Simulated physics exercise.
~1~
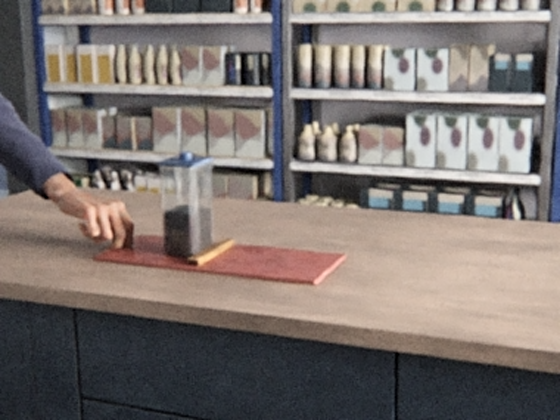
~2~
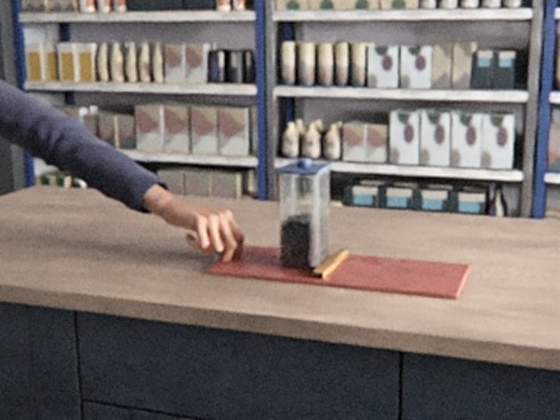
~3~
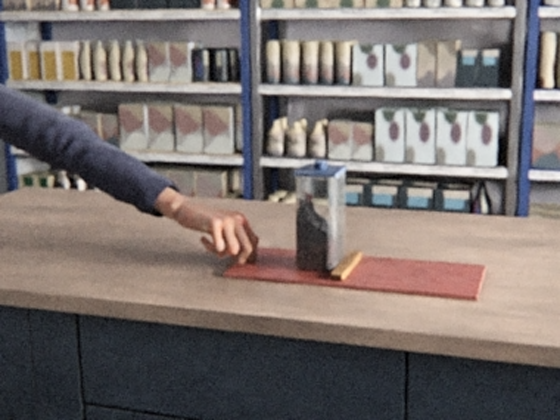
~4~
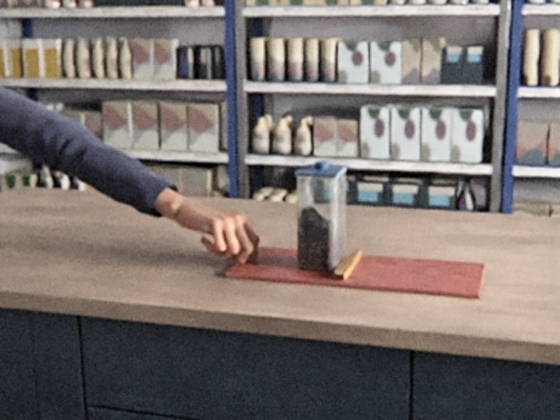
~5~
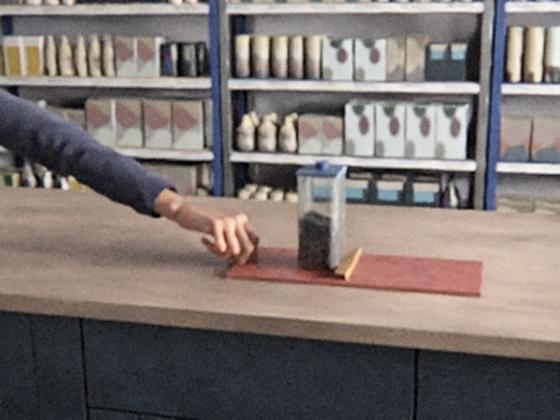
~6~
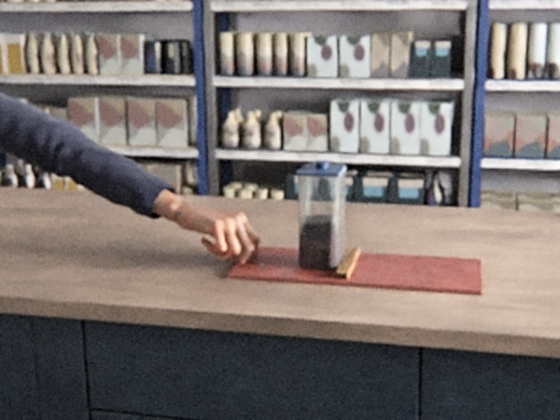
A clear, blue-capped container partly filled with dark contents stands on a flat red board, its foot against a low yellowish strip. The board lies on a wooden counter with dark panels below, seen from the front and slightly above, with shelves of boxes and bottles behind. A hand in a dark blue sleeve, reaching in from the left, pushes the board to the right. The board slows and stops, and the dark contents slosh up one side, then settle level. The view drifts slightly sideways, and the container stays upright in its place on the board, the hand still beside it.
